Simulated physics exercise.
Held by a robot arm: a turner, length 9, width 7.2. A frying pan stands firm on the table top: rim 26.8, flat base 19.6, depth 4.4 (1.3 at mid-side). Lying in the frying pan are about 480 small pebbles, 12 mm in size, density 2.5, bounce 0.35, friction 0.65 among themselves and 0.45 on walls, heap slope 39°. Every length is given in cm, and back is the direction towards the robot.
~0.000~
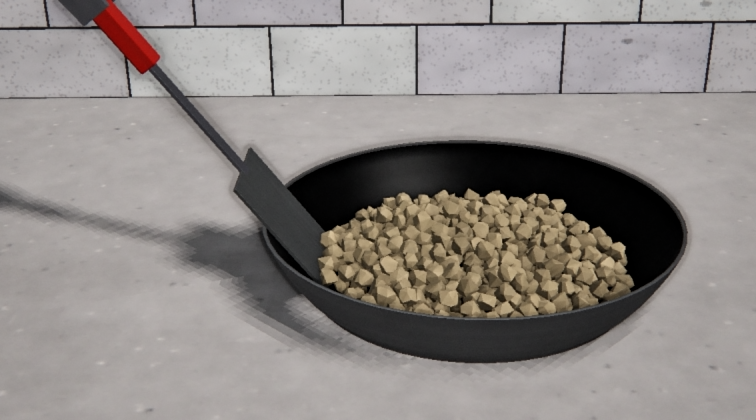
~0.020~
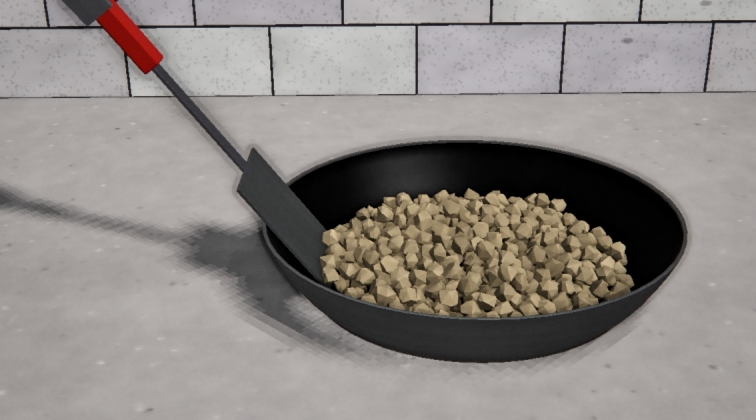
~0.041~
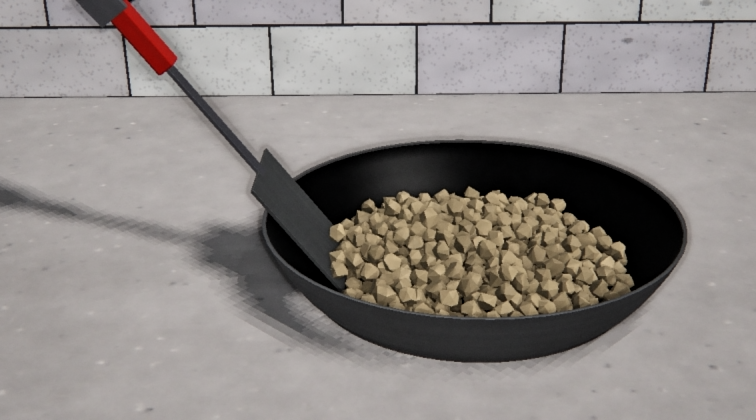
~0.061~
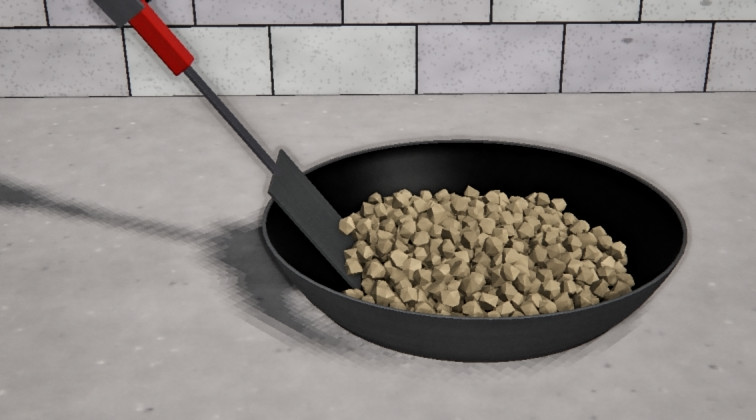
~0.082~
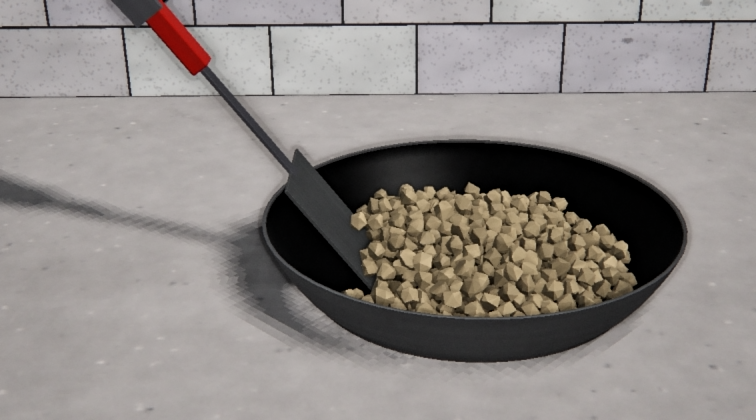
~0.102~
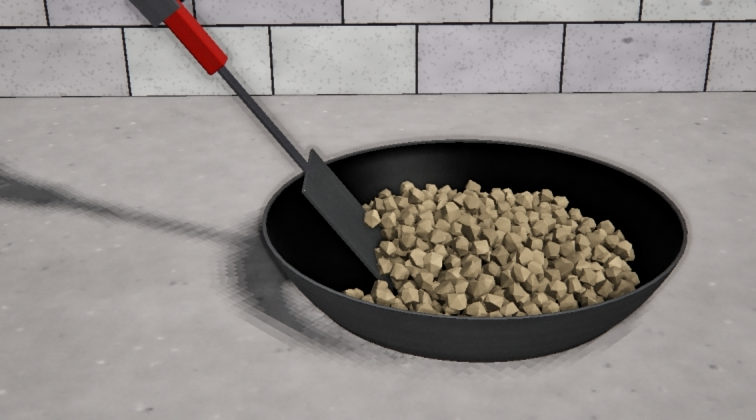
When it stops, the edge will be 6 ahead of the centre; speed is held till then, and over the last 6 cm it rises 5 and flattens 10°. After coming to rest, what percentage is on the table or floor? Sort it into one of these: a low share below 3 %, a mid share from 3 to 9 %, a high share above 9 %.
A low share, below 3 %.
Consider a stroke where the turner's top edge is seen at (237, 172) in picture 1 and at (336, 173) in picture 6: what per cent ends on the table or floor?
5 per cent.
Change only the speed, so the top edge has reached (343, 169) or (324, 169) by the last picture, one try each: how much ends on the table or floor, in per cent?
Some 10 and 5 per cent.
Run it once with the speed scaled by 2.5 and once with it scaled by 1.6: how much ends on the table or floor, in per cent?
Estimates, in order: 20 % and 10 %.
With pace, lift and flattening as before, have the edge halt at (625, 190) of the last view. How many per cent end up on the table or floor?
15 %, roughly.
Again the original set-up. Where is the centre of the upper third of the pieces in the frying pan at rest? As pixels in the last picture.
Approximately at pixel (597, 229).
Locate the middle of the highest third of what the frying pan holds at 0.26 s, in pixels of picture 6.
Around (542, 226).
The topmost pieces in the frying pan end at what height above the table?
About 5.5 cm above the table.
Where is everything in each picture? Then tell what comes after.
In the first frame, turner top edge at (242, 168), sloping 53°; upper third of the load around (458, 240), from x 325 to 625, top at y 200; 481 in the frying pan.
In the second frame, turner top edge at (245, 168), sloping 53°; upper third of the load around (456, 240), from x 325 to 625, top at y 195.
In the third frame, turner top edge at (259, 169), sloping 53°; upper third of the load around (456, 238), from x 335 to 625, top at y 195.
In the fourth frame, turner top edge at (275, 169), sloping 53°; upper third of the load around (458, 236), from x 335 to 625, top at y 195.
In the fifth frame, turner top edge at (291, 169), sloping 53°; upper third of the load around (465, 234), from x 335 to 625, top at y 190.
In the sixth frame, turner top edge at (307, 169), sloping 53°; upper third of the load around (472, 233), from x 335 to 630, top at y 190; 481 in the frying pan.
By 0.18 s, sloping 53°, highest piece 5 above the table; 481 in the frying pan.
By 0.26 s, sloping 48°, highest piece 7 above the table; 481 in the frying pan.
By 0.50 s, sloping 43°, highest piece 5 above the table; 477 in the frying pan, 4 on the table or floor.
By 1.55 s, sloping 43°, highest piece 5 above the table; 476 in the frying pan, 5 on the table or floor.
Final count, 476 in the frying pan, 5 on the table or floor. That is 1 % on the table or floor.
